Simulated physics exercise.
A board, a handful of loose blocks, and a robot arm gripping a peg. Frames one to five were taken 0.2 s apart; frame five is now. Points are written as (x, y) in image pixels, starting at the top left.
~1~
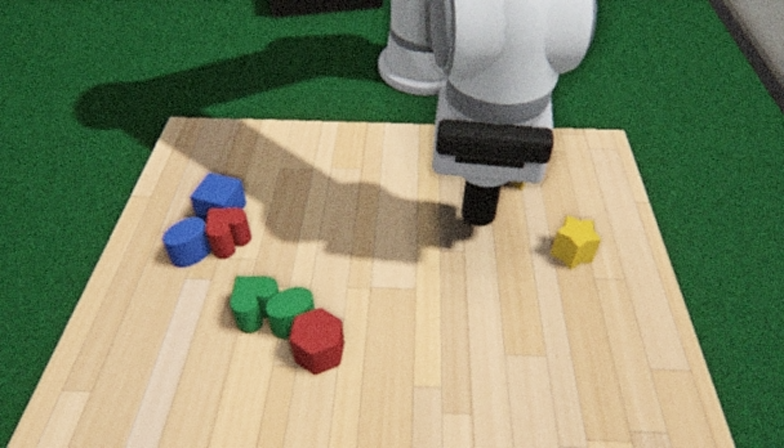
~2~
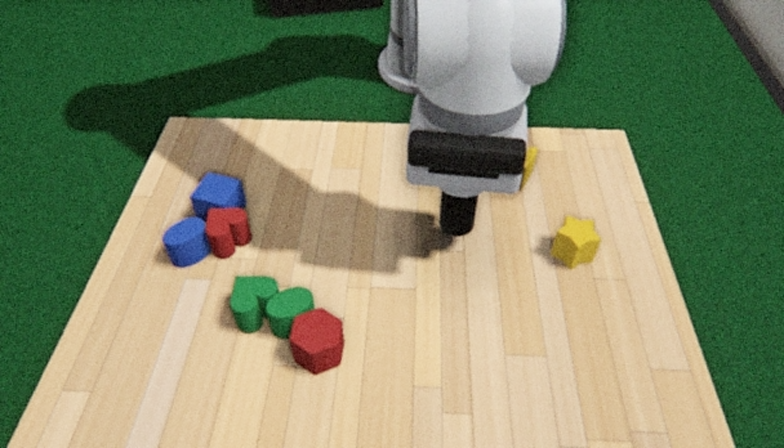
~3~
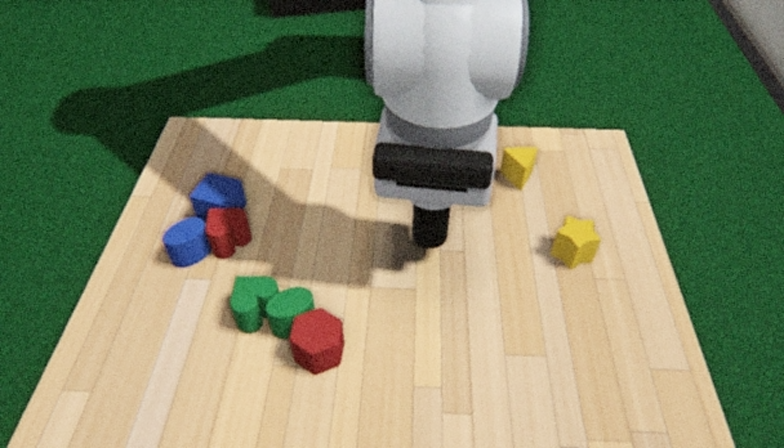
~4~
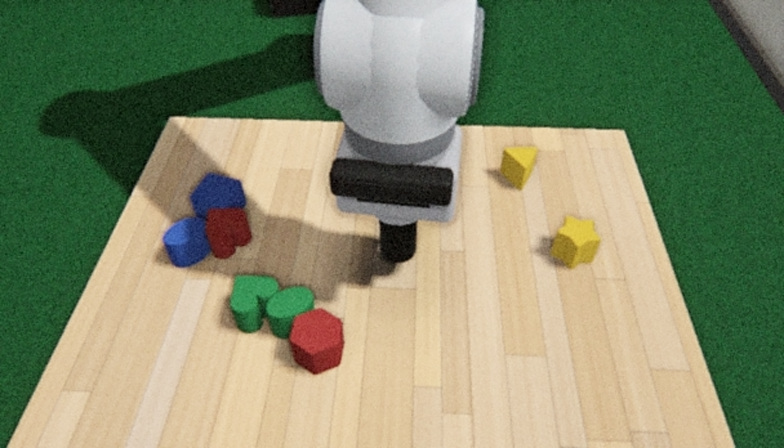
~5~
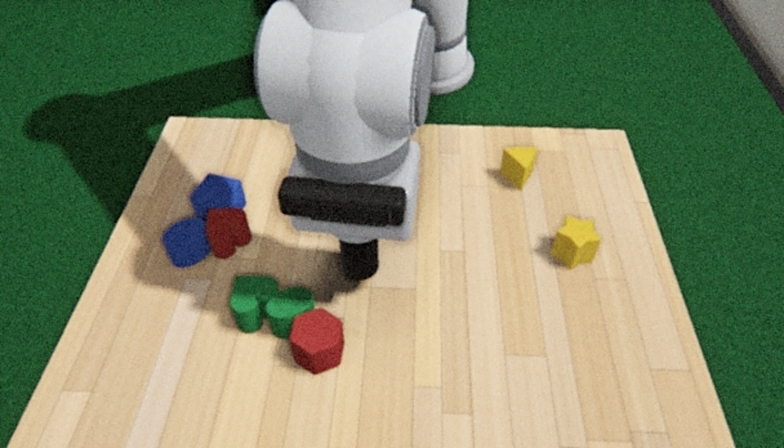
A robot arm moves its black peg left and slightly nearer, above a board of untouched blocks.
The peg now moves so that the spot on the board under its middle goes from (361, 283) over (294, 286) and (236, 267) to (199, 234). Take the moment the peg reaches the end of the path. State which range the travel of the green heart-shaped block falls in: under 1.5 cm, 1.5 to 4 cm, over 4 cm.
It's set to move under 1.5 cm.
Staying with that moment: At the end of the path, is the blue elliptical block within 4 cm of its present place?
Yes, that is how it ends up.
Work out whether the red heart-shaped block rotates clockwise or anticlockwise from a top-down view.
It spins clockwise.
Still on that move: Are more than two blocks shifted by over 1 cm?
Yes
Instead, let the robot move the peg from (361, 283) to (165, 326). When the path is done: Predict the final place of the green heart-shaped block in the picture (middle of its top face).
It is going to be at (139, 340).
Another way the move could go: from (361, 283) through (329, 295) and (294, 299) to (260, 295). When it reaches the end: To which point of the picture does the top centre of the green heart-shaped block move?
The top centre is at (216, 298).
The first path, step by step. One third of the way, peg (291, 269); nothing pushed yet.
Two thirds of the way, peg (230, 250); nothing pushed yet.
At the end, peg (193, 216); blue elliptical block (157, 219), turned 90° anticlockwise; blue square block (225, 167), turned 30° anticlockwise; red heart-shaped block (214, 192), turned 85° clockwise; green heart-shaped block unmoved.
